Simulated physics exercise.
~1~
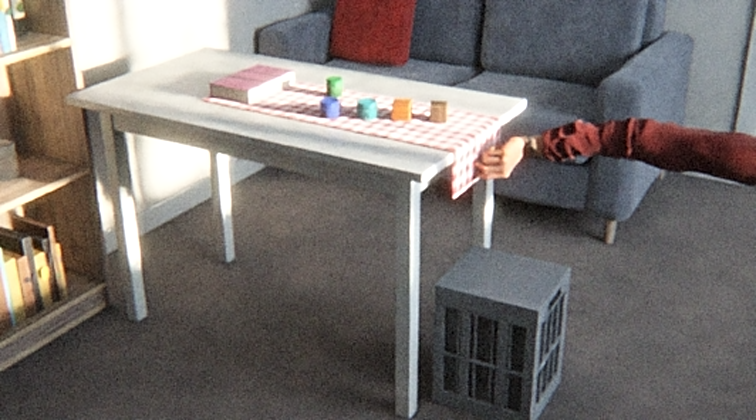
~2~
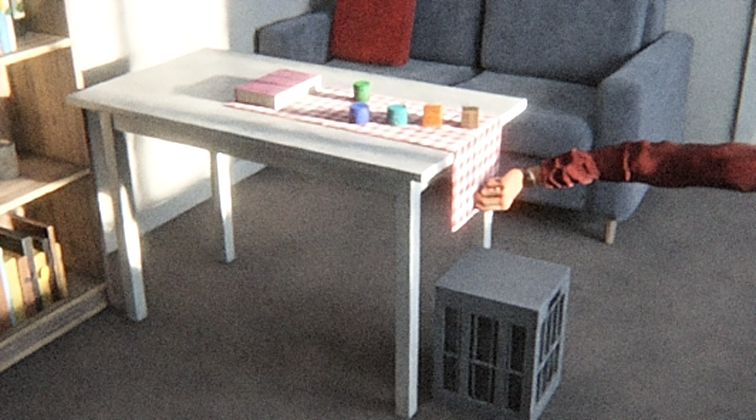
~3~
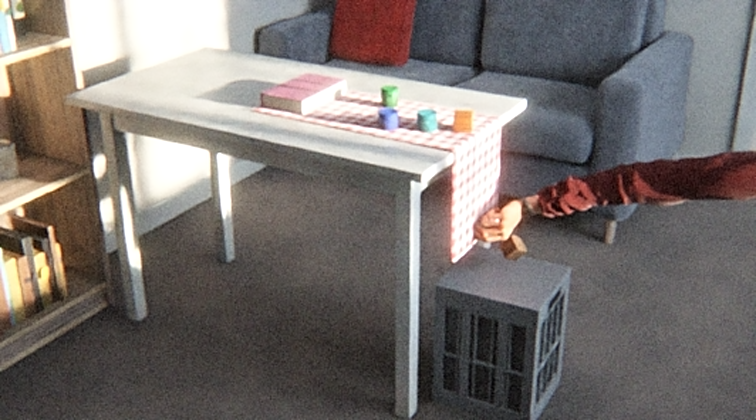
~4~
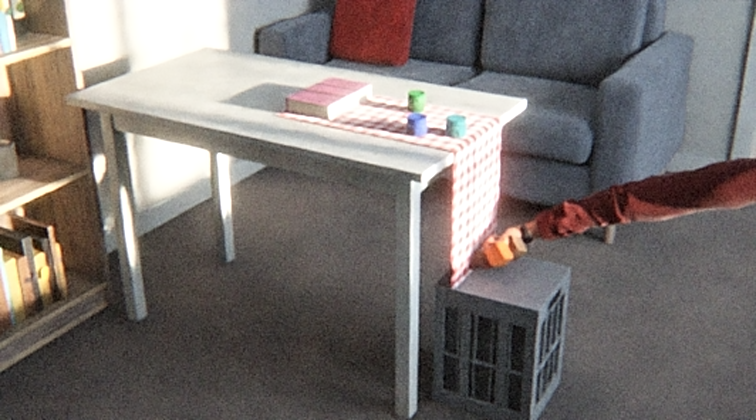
In a living room, a hand pulling a checked runner down off a table, brown then orange cubes dropping over the edge.
